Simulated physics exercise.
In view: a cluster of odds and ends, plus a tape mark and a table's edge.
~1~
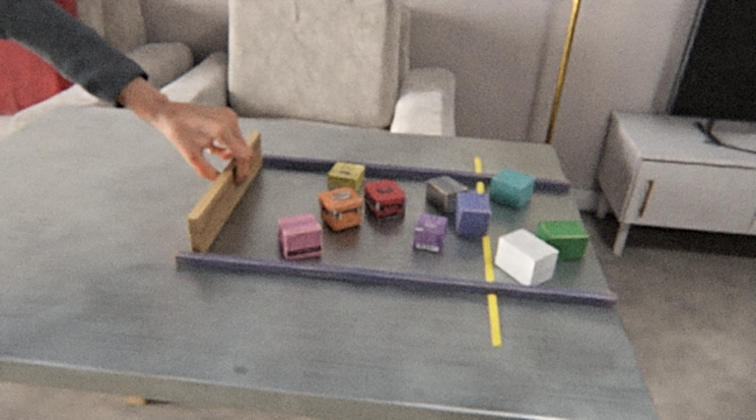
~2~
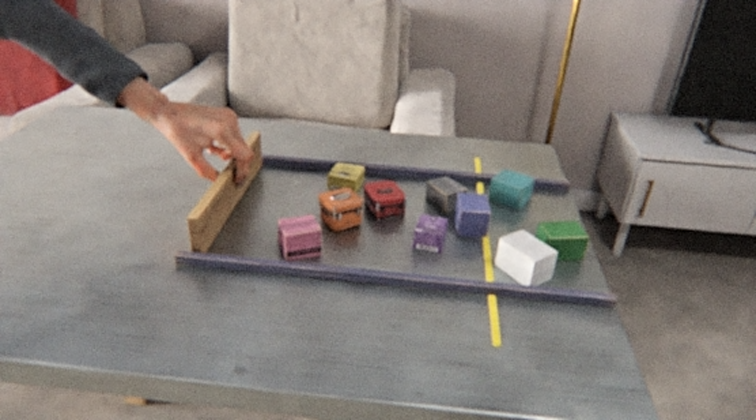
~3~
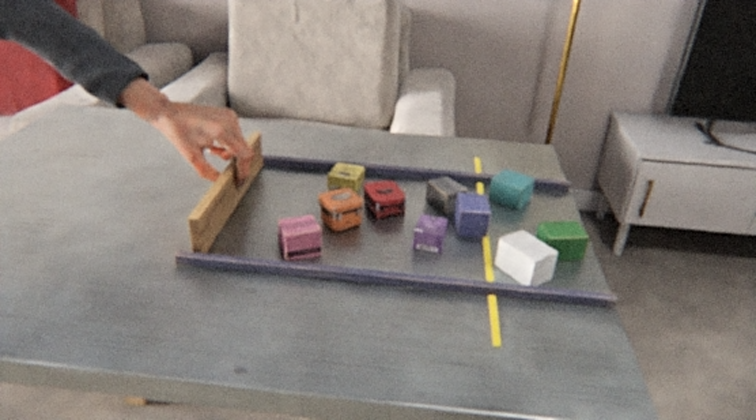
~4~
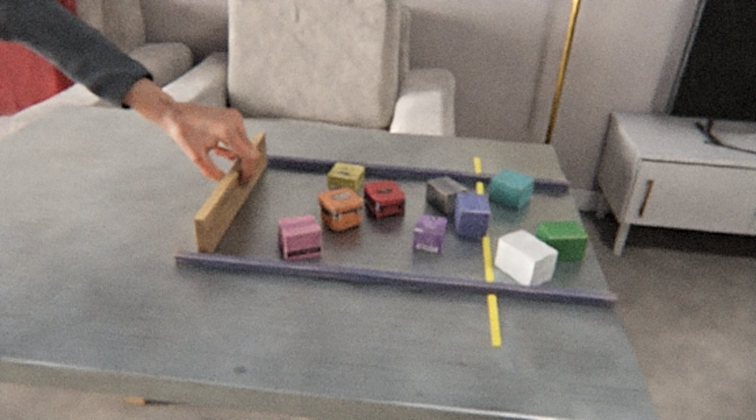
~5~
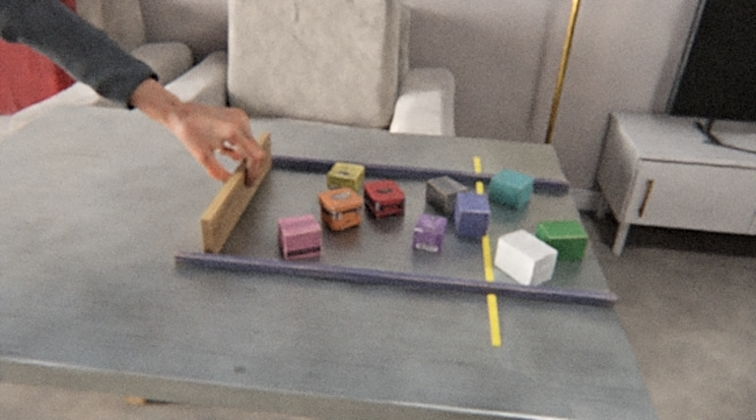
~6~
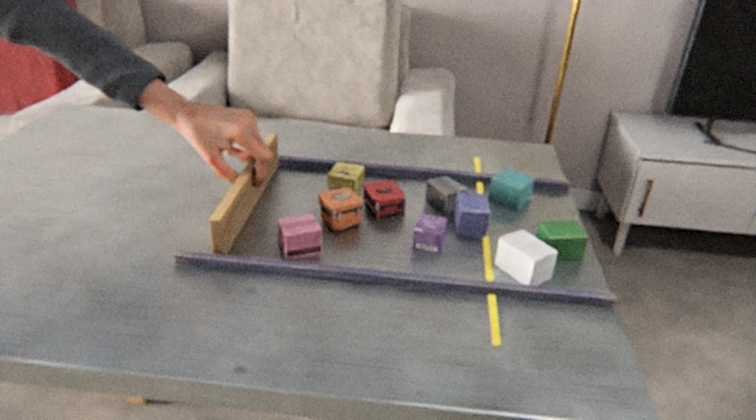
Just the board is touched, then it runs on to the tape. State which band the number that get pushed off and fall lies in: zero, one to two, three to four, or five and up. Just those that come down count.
After the sweep, the pieces gone from the top come to zero, as it turns out.
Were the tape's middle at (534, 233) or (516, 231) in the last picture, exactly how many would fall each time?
First try 1, second try 1.
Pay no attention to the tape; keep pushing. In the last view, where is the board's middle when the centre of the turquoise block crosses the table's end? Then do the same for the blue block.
Middle approx. at (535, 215), then approx. at (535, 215).
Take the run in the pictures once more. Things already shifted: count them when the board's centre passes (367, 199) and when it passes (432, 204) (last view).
4 by the first point, 7 by the second.
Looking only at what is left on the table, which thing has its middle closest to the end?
I'd go with the green block.
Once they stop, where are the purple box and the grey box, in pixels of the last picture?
Near (540, 244) and (529, 201).
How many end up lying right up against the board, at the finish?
The count comes out at 4.
Soon after, none off yet; green block at rest near (561, 240); turquoise block at rest near (511, 188); white block at rest near (525, 258).
After that, none off yet; green block at rest near (561, 240); turquoise block moving near (515, 187); white block moving near (536, 263).
In the end, the number that fall off is zero.
